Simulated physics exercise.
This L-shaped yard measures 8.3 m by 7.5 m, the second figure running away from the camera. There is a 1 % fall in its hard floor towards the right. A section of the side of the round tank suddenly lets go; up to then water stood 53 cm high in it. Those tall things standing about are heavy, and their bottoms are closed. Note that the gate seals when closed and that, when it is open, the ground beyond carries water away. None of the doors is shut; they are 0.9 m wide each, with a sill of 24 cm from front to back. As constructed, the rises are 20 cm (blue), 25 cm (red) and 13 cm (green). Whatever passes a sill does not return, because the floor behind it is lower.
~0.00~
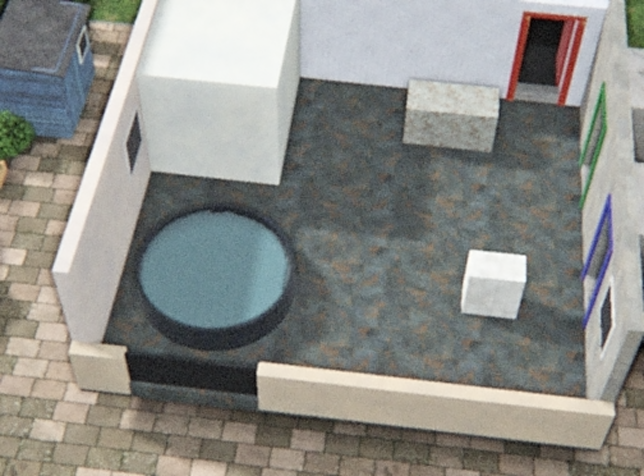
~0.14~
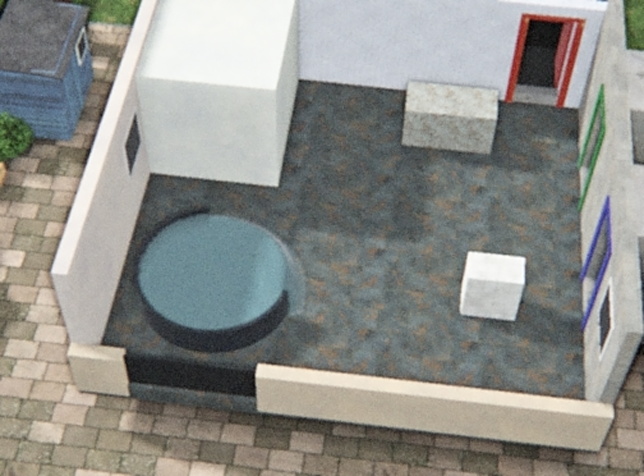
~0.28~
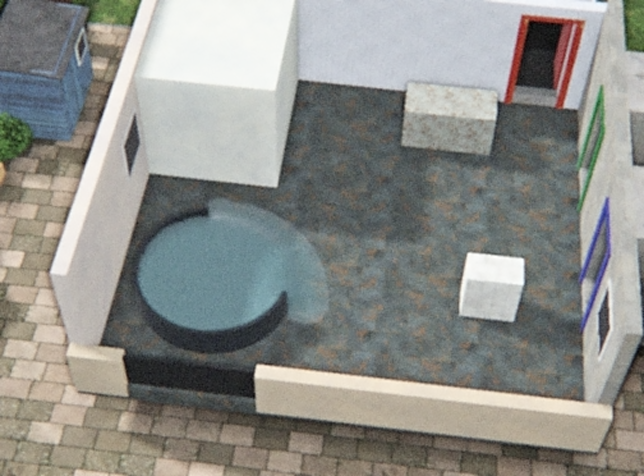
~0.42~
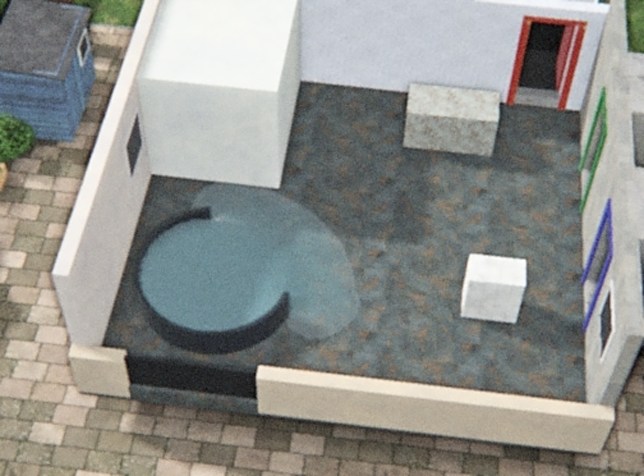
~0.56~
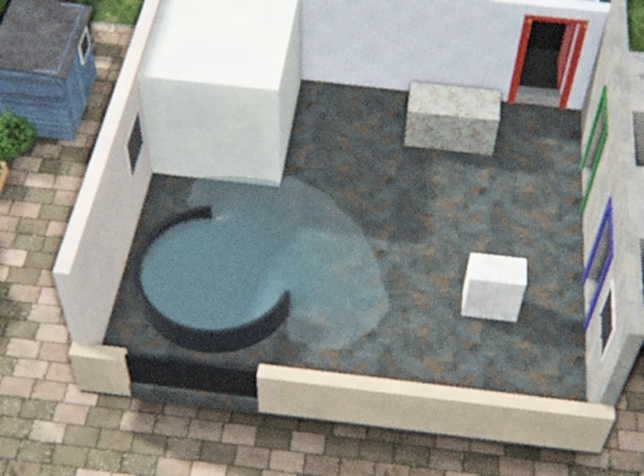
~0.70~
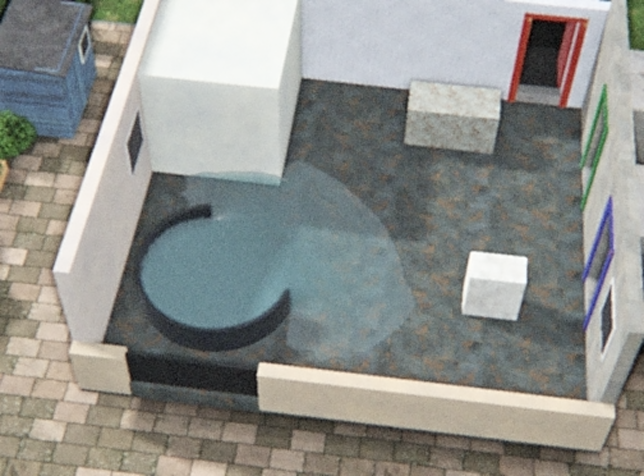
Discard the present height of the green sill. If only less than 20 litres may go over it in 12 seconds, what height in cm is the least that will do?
It needs to be about 24 cm high.
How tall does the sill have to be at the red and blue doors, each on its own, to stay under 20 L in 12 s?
You'd want some 11.5 cm at red and some 6.0 cm at blue.
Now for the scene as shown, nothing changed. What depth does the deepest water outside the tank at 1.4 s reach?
About 28 cm at most.
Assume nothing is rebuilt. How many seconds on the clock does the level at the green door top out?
At roughly 3.6 s.
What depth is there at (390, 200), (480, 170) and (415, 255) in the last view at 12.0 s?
Close to 3, 6 and 7 cm, one after the other.
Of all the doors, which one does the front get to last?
That one's the red door.
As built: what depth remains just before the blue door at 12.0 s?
The depth there is around 9.0 cm.
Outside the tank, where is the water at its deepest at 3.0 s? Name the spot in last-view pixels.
Near pixel (398, 91).
After 1.4 s water covers 40 % of the floor, deepest (28 cm) near (262, 190); it has not reached the green door.
After 3.0 s water covers 75 % of the floor, deepest (24 cm) near (398, 91); 12 cm at the green door, 0 litres in over its 13 cm sill.
After 12.0 s water covers 100 % of the floor, deepest (12 cm) near (588, 429); 8 cm at the green door, 139 litres in over its 13 cm sill.
At the green door as built, the water arrived by 2.8 s and peaked near 29 cm at 3.6 s.
Run again over the same 12 s with other heights there, 35 litres in over 21 cm, 7 litres over 28 cm. The limit of 20 litres is kept from about 24 cm up.
